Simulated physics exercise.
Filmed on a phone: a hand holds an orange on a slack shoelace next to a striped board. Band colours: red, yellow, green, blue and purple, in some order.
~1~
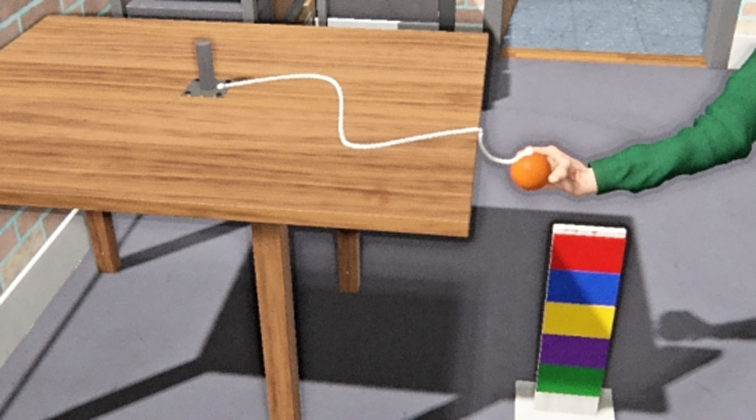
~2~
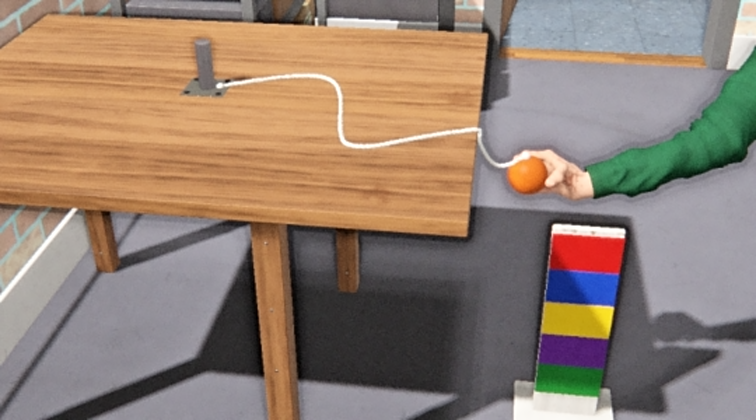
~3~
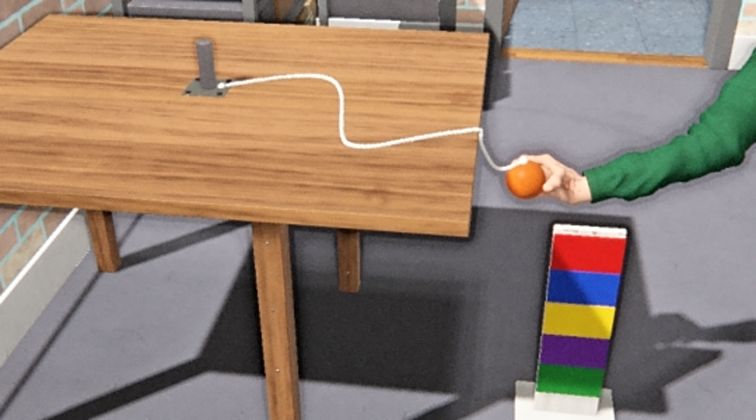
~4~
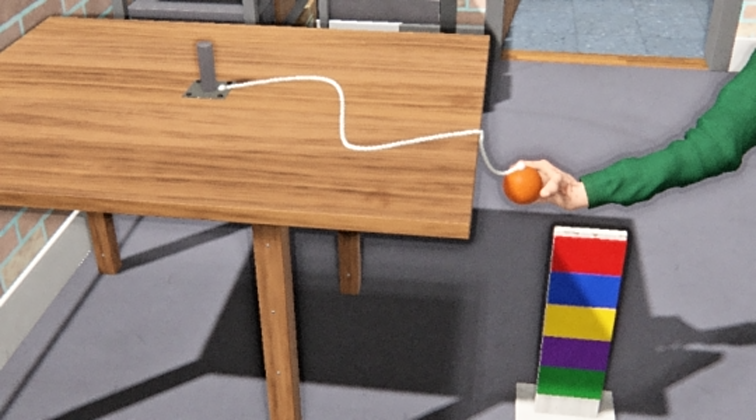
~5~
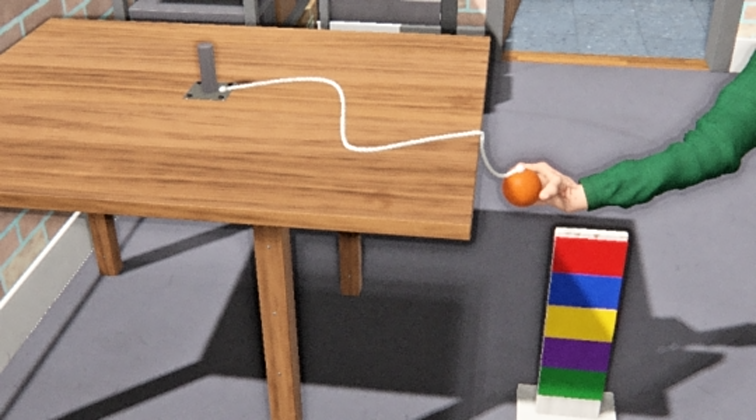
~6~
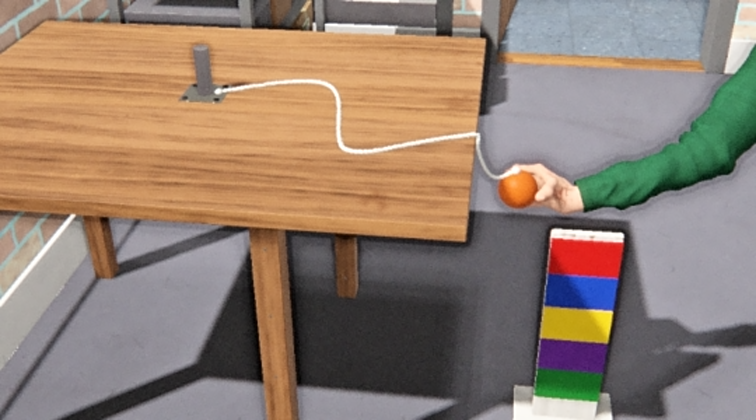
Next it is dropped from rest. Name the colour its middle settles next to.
Its middle settles next to yellow.
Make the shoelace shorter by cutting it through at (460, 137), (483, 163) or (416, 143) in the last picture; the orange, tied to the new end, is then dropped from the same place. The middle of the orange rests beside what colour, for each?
Lab note - try 1: Red; try 2: Blue; try 3: No band.
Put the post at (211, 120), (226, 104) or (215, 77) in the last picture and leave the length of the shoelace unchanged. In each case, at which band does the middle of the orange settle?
In turn, purple, then purple, then yellow.
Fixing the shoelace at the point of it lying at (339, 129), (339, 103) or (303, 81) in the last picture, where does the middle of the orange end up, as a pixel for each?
The pixel places are (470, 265), (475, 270) and (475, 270), one per try.
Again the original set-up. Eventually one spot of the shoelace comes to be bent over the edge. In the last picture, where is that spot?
At (346, 150).
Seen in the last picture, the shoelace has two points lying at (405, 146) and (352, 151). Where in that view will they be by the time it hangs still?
The first moves to (474, 176), the second to (478, 131).
Soon after, orange near (497, 314); level with yellow.
After that, orange near (436, 294); level with yellow.
And then, orange near (485, 311); level with yellow.
In the end, orange near (468, 308); level with yellow. The shoelace holds its middle at yellow.
